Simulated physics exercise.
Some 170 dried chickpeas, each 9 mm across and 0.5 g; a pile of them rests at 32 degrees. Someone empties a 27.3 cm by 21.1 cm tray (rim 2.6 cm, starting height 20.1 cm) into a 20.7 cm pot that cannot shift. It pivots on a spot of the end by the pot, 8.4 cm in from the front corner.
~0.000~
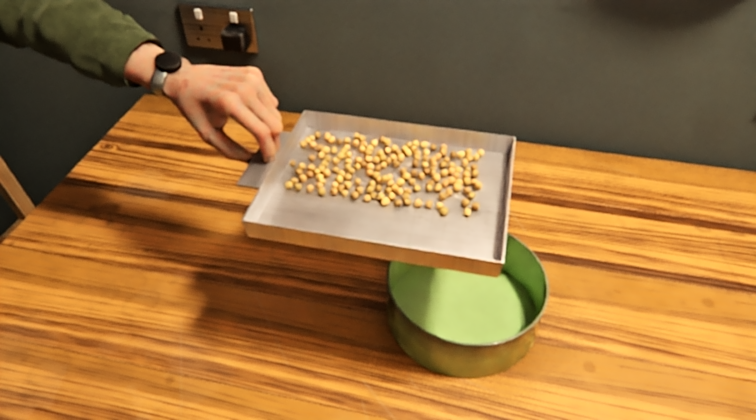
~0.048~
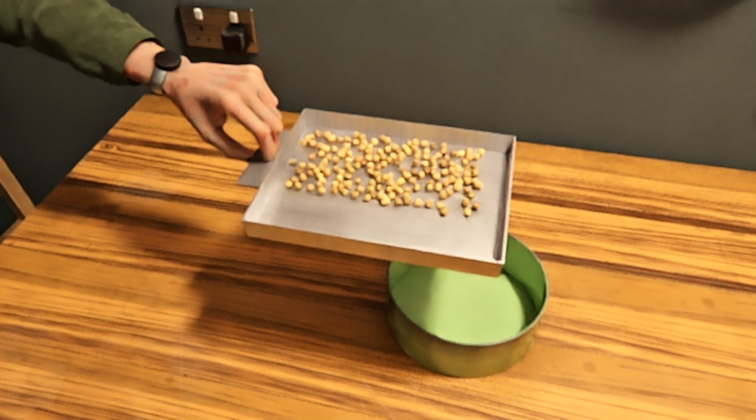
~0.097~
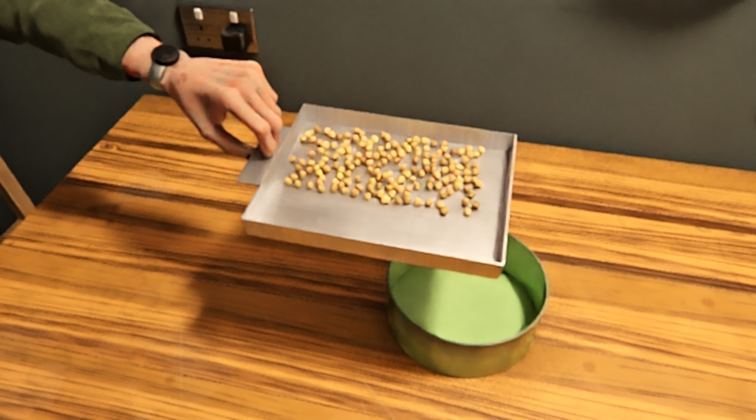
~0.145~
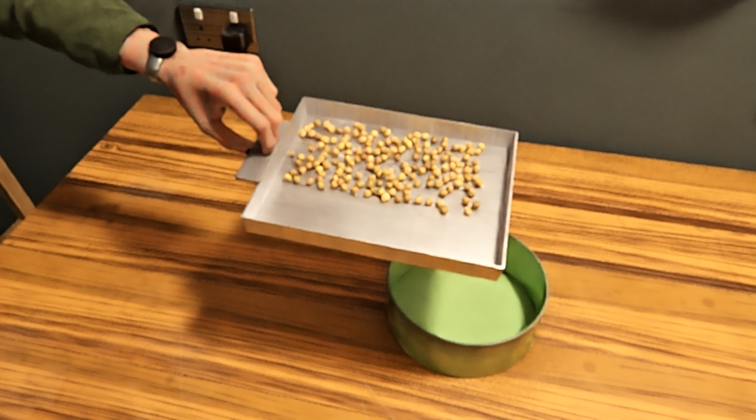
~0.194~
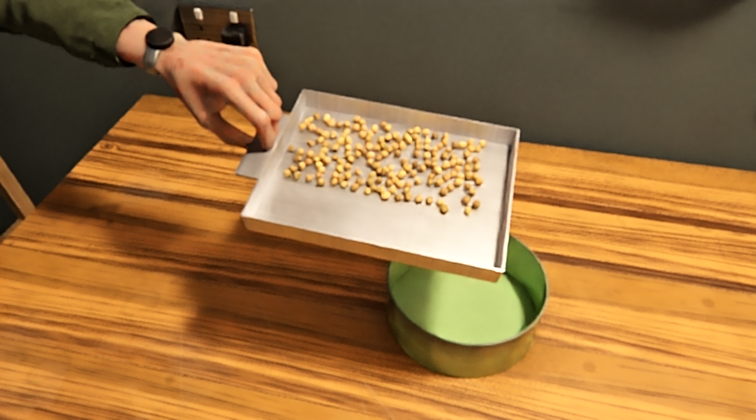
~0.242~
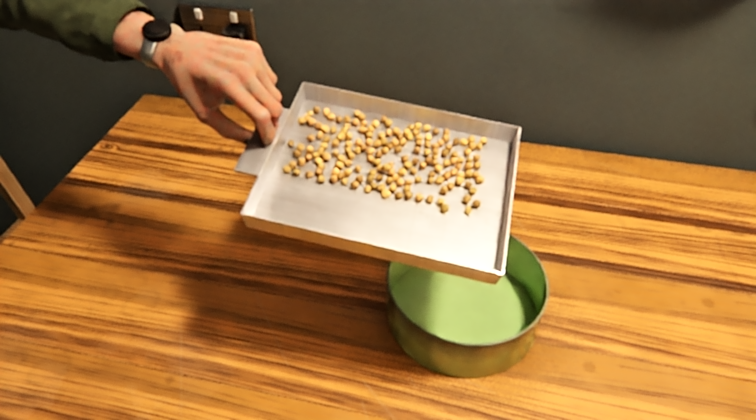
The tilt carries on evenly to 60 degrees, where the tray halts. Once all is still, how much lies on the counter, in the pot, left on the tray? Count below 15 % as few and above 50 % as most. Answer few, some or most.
Counter few, pot few, tray most.
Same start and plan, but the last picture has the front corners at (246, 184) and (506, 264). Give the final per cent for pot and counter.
Pot 0, counter 0.
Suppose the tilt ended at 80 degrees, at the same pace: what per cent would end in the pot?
In that case some 0 per cent.
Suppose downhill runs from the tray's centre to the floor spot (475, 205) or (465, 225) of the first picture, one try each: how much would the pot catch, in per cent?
About 0 and 0 per cent.
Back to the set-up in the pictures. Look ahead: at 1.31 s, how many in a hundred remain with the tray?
About 100 per cent.
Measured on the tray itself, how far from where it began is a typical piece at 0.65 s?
Some 8 cm.
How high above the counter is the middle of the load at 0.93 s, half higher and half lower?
About 20 cm.
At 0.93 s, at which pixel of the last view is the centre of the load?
Near (449, 252).
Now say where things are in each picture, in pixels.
The first picture shows tray tilt 0 degrees, front corners at (245, 219) and (501, 260); middle of the pieces at (384, 165); pot at (467, 277).
The second picture shows tray tilt 1 degrees, front corners at (245, 218) and (501, 261); middle of the pieces at (384, 164).
The third picture shows tray tilt 2 degrees, front corners at (245, 217) and (501, 263); middle of the pieces at (384, 162).
The fourth picture shows tray tilt 5 degrees, front corners at (244, 215) and (501, 266), lowest corner right front; middle of the pieces at (384, 158).
The fifth picture shows tray tilt 8 degrees, front corners at (244, 213) and (501, 268), lowest corner right front; middle of the pieces at (385, 154).
The sixth picture shows tray tilt 11 degrees, front corners at (244, 212) and (501, 271), lowest corner right front; middle of the pieces at (385, 150); pot at (467, 277). Its pace works out near 60 degrees a second.
After 0.65 s, tilt 34 degrees; the tray holds 100 %, the pot 0 %.
After 0.93 s, tilt 50 degrees; the tray holds 100 %, the pot 0 %.
After 1.31 s, tilt 60 degrees; the tray holds 100 %, the pot 0 %.
In the end, at 1.8 s, counter 0 %, pot 0 %, tray 100 %.
